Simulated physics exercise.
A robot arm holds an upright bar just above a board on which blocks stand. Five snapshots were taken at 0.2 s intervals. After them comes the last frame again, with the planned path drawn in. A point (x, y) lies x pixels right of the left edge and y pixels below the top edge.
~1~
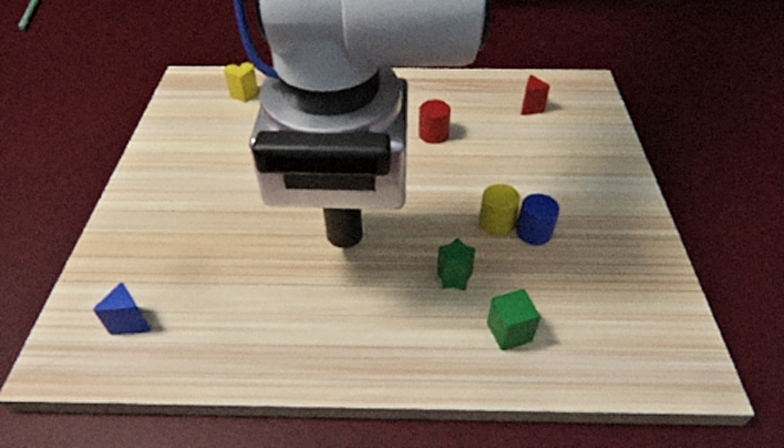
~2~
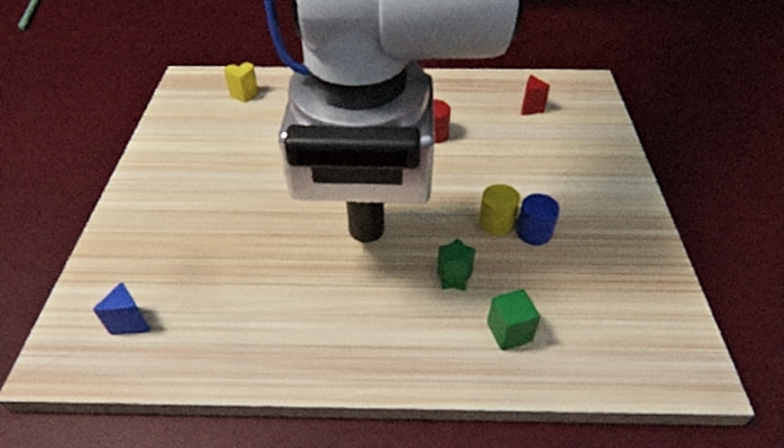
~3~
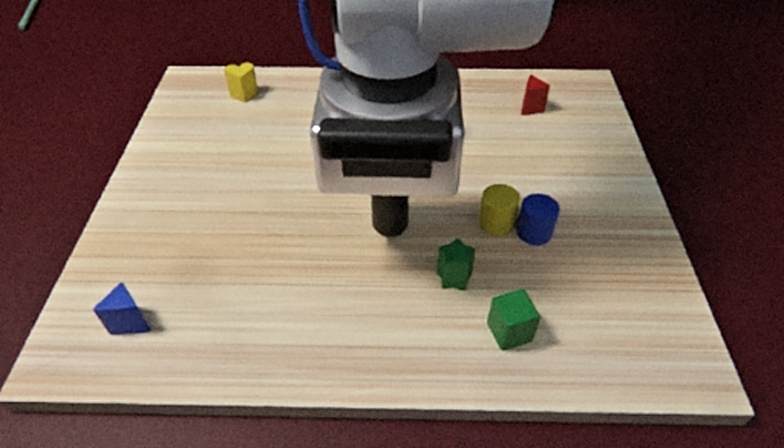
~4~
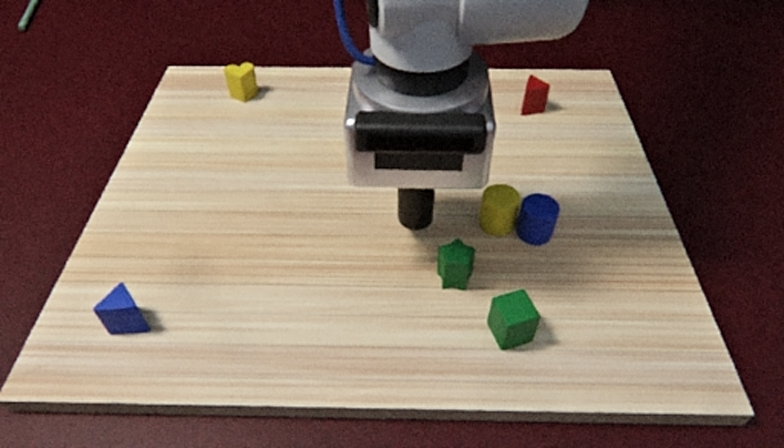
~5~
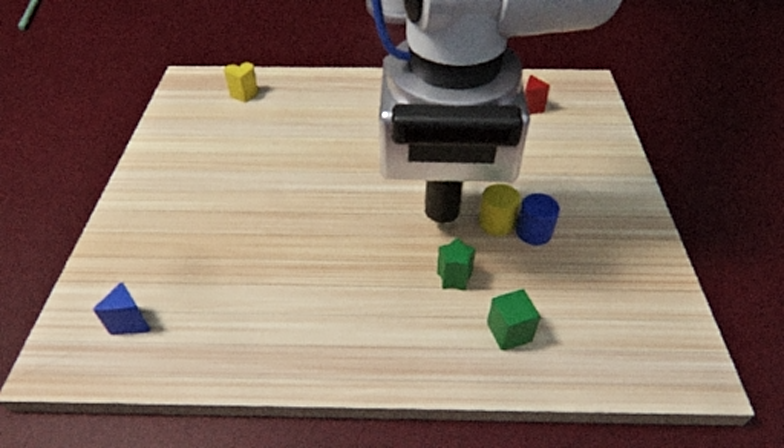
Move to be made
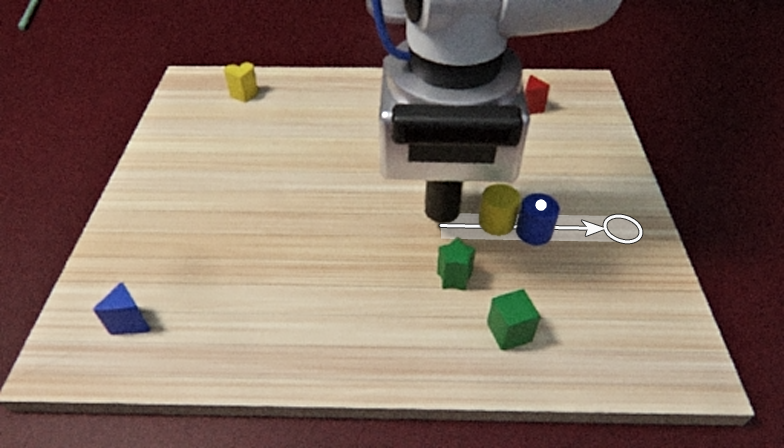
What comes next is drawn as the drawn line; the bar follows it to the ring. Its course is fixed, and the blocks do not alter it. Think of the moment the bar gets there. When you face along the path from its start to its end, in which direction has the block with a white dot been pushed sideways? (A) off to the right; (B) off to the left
I choose A.
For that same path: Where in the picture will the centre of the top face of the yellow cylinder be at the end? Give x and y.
(578, 176)
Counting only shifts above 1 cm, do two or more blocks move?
The answer is yes.
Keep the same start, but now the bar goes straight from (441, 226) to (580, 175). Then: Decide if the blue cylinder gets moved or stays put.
The blue cylinder is moved.
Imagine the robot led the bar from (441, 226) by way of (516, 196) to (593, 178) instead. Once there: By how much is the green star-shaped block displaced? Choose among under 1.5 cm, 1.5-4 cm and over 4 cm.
Short of 1.5 cm.
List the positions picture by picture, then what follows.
Bar's lower end at (345, 235); green star-shaped block at (457, 251); yellow cylinder at (502, 195); blue cylinder at (541, 205), in the first frame.
Bar at (367, 230); blocks still, in the second frame.
Bar at (390, 224); blocks still, in the third frame.
Bar at (415, 218); blocks still, in the fourth frame.
Bar at (442, 211); green star-shaped block at (457, 251); yellow cylinder at (502, 195); blue cylinder at (541, 205), in the fifth frame.
Drawn move, from (441, 226) to (623, 229); the dot is on the blue cylinder.
The first path, step by step. One third of the way, bar at (504, 212); yellow cylinder at (538, 189); blue cylinder at (571, 206).
Two thirds of the way, bar at (567, 213); yellow cylinder at (575, 177); blue cylinder at (609, 209).
At the end, bar at (629, 214); green star-shaped block still; yellow cylinder at (578, 176); blue cylinder at (669, 221).
